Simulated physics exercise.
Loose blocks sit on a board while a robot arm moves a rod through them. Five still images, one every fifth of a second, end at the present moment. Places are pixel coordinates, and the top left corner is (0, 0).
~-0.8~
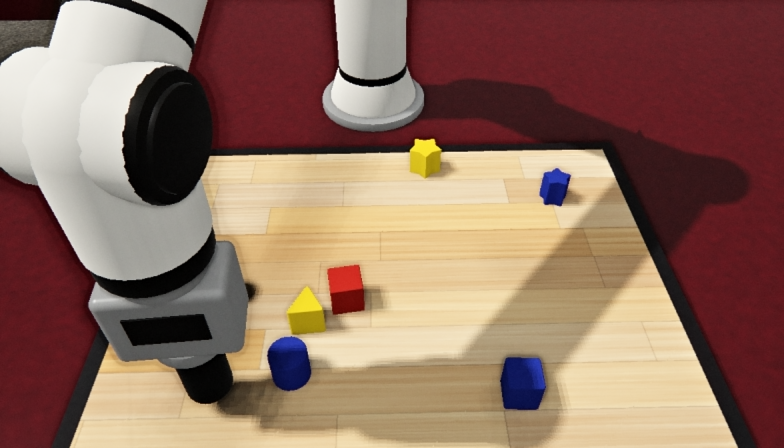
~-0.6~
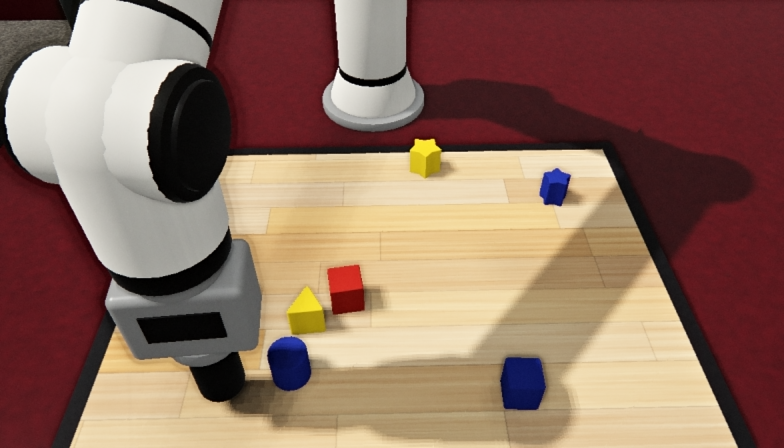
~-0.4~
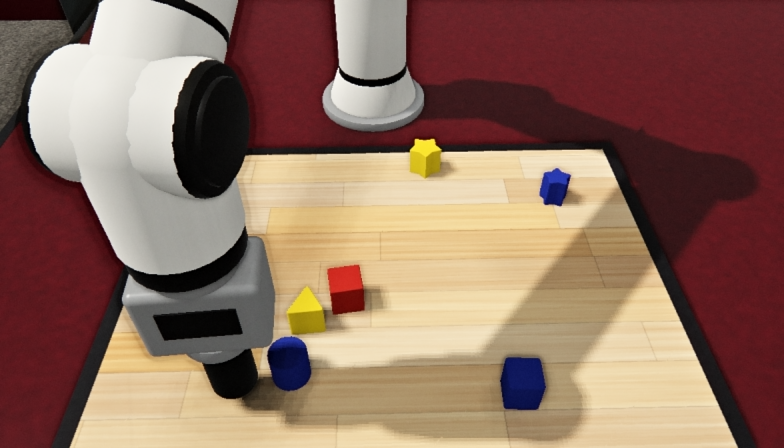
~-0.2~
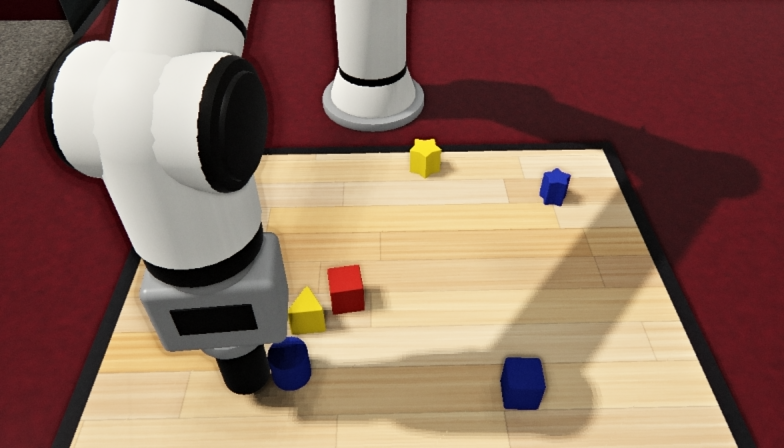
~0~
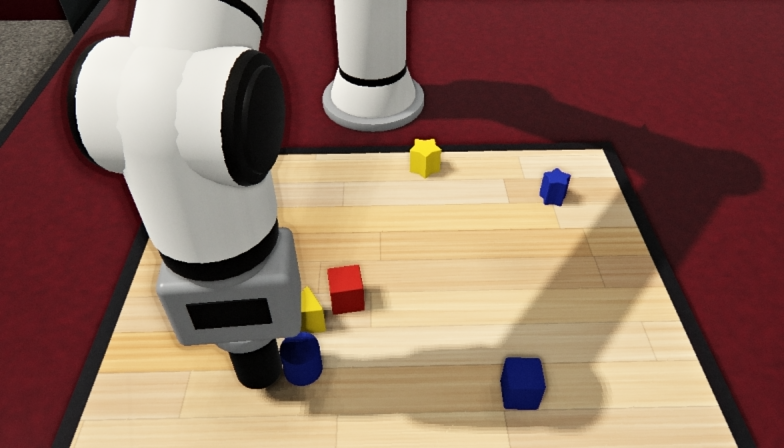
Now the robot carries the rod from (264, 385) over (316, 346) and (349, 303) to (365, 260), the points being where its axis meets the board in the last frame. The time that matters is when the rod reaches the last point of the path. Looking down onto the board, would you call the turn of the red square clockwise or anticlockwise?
The block spins clockwise.
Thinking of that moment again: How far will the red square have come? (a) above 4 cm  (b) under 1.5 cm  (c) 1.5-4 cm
a - above 4 cm.
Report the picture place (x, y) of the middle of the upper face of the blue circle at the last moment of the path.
Final place: (366, 319).
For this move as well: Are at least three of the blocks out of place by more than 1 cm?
Short answer: Yes.
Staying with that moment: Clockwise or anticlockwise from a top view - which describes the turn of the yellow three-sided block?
Overhead view: Anti-clockwise.
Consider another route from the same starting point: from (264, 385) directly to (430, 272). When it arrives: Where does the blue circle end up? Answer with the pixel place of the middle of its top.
I think it will end close to (390, 316).
What follows on the original path. One third of the way, rod at (314, 331); blue circle at (353, 325); yellow three-sided block at (308, 297).
Two thirds of the way, rod at (348, 289); blue circle at (366, 319); yellow three-sided block at (311, 282), turned 55° anticlockwise; red square at (357, 254), turned 20° clockwise.
At the end, rod at (365, 246); blue circle at (366, 319); yellow three-sided block at (311, 282), turned 55° anticlockwise; red square at (374, 215), turned 25° clockwise.
